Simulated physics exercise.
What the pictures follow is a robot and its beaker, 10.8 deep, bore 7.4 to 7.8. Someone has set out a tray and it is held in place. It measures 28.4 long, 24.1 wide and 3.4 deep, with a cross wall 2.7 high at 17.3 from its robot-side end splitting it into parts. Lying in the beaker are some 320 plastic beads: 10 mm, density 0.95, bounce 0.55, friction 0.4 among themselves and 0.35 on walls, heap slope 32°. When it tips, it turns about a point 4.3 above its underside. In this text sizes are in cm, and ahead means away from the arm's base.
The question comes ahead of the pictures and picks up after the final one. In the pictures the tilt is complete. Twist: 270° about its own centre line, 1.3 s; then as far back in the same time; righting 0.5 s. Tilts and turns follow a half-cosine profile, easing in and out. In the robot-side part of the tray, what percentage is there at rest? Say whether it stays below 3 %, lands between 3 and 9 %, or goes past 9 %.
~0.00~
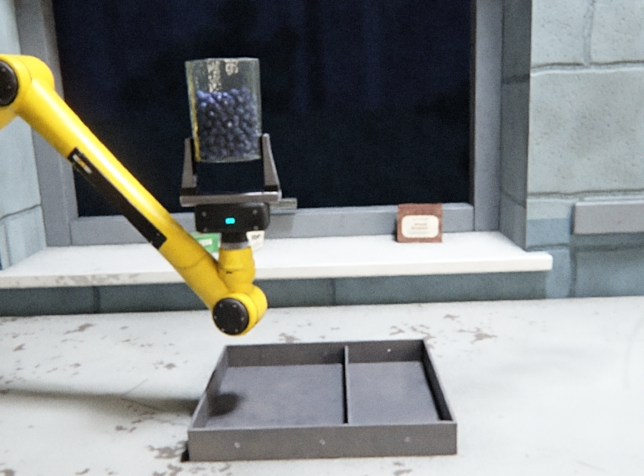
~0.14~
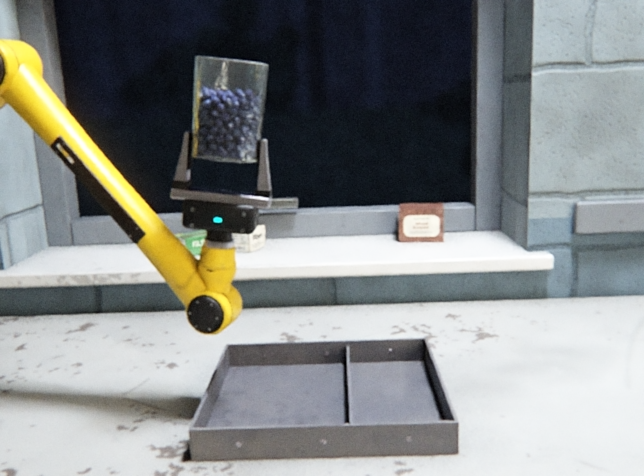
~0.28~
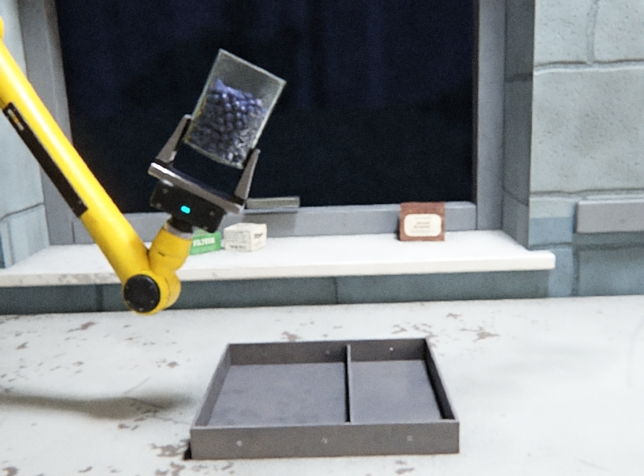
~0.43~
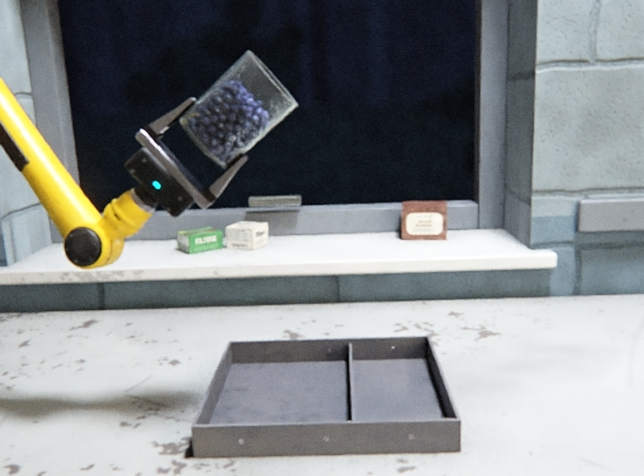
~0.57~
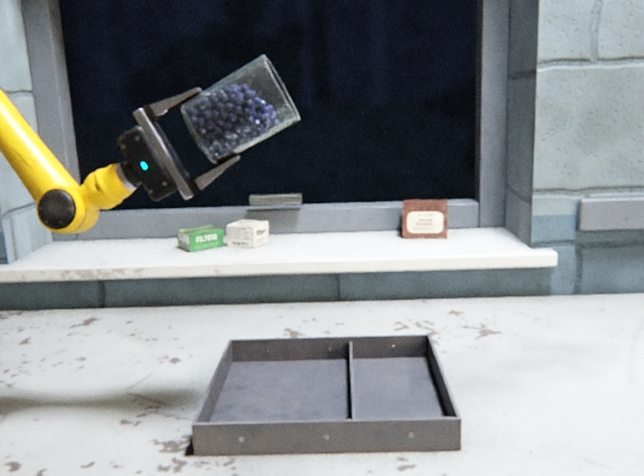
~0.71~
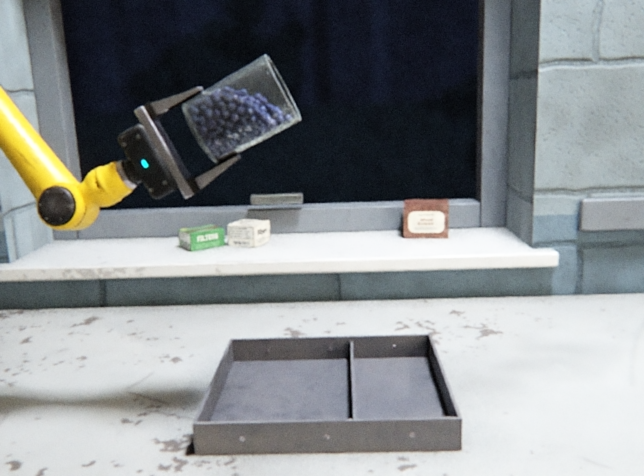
It stays below 3 %.
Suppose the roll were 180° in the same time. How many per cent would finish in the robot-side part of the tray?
I'd expect some 0 per cent.
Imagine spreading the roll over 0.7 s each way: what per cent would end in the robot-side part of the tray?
It would come to around 0 percent.
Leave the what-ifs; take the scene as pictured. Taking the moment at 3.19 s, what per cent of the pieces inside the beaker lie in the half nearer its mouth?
Around 30 per cent.
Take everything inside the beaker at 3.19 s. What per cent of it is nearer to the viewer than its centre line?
About 60 per cent.
After 1.95 s, tipped 64°, highest piece 39 above the table; 319 in the beaker, 1 in the far-side part.
After 3.19 s, tipped 64°, highest piece 39 above the table; 317 in the beaker, 1 on the table or floor, 2 in flight or on a rim.
After 4.01 s, upright, highest piece 42 above the table; 317 in the beaker, 2 in the far-side part, 1 on the table or floor.
After 4.71 s, upright, highest piece 42 above the table; 317 in the beaker, 2 in the far-side part, 1 on the table or floor.
In the end, 317 in the beaker, 2 in the far-side part, 1 on the table or floor. That is 0 % in the robot-side part of the tray.
